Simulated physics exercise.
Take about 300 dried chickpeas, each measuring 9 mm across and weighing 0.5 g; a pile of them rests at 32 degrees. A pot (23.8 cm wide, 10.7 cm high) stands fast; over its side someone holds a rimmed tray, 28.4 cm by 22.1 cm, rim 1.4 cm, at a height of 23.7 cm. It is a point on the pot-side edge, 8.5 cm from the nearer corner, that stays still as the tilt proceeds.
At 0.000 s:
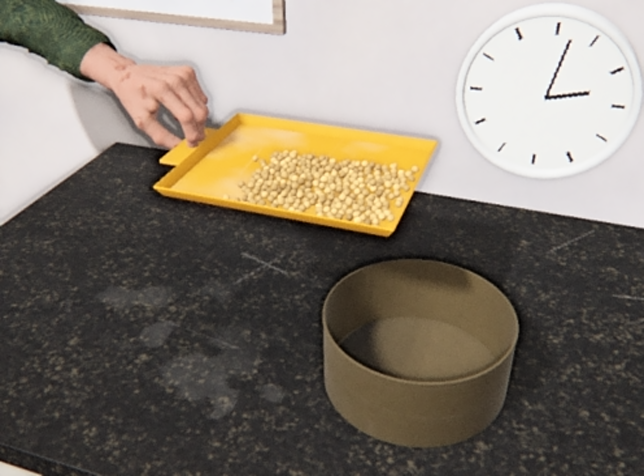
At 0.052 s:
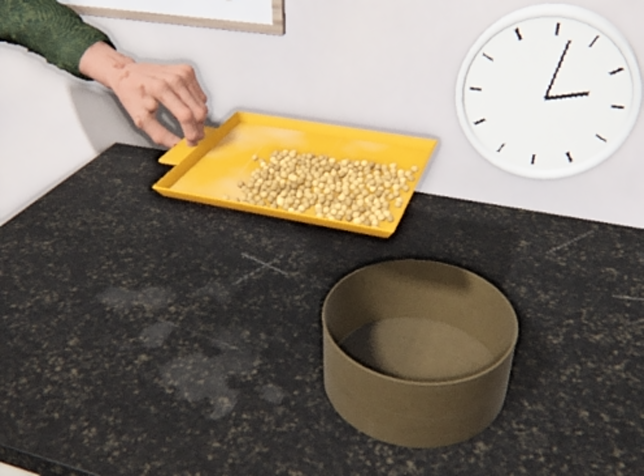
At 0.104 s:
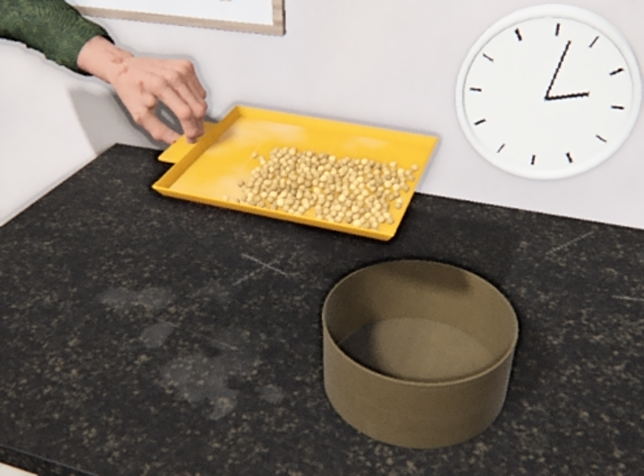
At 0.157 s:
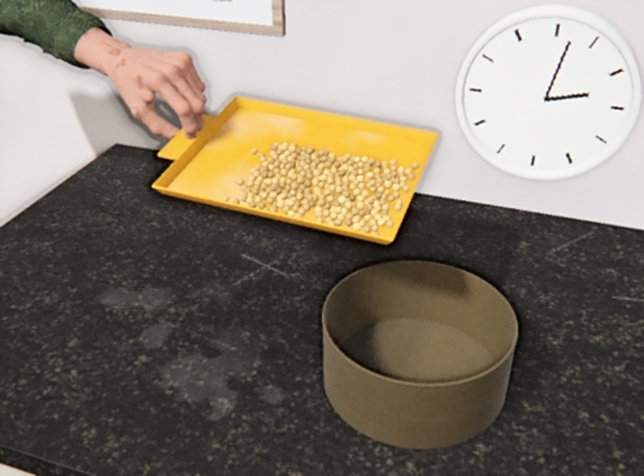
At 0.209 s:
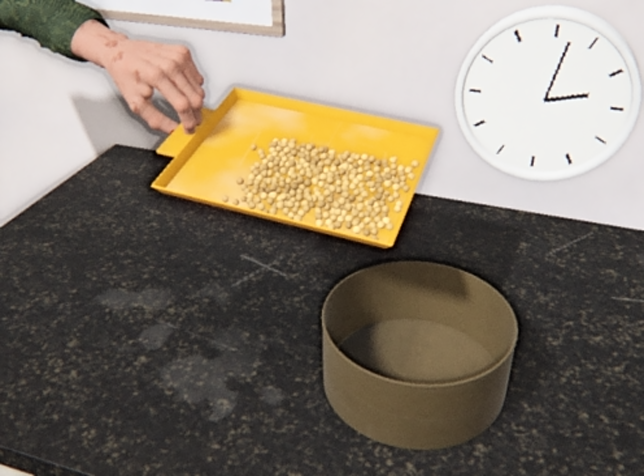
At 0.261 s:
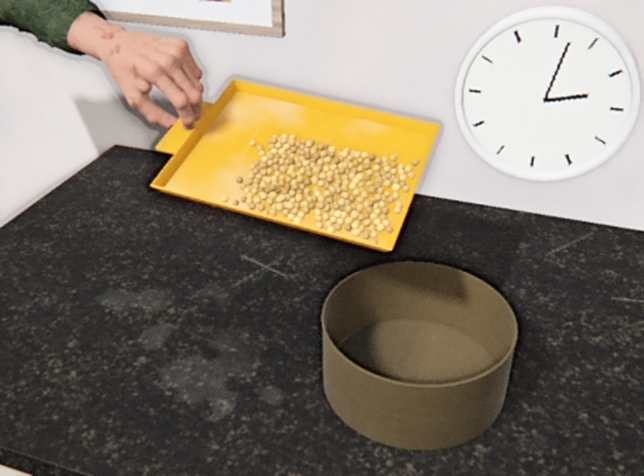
Yellow tray of dried chickpeas tilting slightly, its right front corner dipping, as a hand grips it near a brown pot.
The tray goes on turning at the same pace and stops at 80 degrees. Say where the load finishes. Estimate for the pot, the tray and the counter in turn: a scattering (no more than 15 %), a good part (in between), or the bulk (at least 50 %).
Estimate - pot: The bulk, tray: A scattering, counter: A good part.
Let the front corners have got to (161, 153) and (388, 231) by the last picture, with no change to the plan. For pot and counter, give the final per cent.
You'd end with pot at 100 and counter at 0.
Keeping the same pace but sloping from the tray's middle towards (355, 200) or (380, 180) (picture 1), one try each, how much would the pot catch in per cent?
That would be close to 100 per cent, then close to 60 per cent.
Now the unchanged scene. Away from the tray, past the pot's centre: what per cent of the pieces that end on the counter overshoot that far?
Estimate: Roughly 0 per cent of the pieces.
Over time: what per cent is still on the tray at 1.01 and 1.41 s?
First 65, then 0.
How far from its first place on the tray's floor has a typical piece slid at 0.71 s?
Roughly 3 cm.
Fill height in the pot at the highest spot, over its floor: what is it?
2.0 cm.
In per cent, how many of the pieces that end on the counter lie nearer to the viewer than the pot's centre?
Some 90 per cent.
After 0.71 s, tilt 46 degrees; the tray holds 100 %, the pot 0 %.
Then, at 1.01 s, tilt 67 degrees; the tray holds 65 %, the pot 10 %.
After 1.41 s, tilt 80 degrees; the tray holds 0 %, the pot 65 %.
At rest (2.1 s), pot 70 %, tray 0 %, counter 30 %.
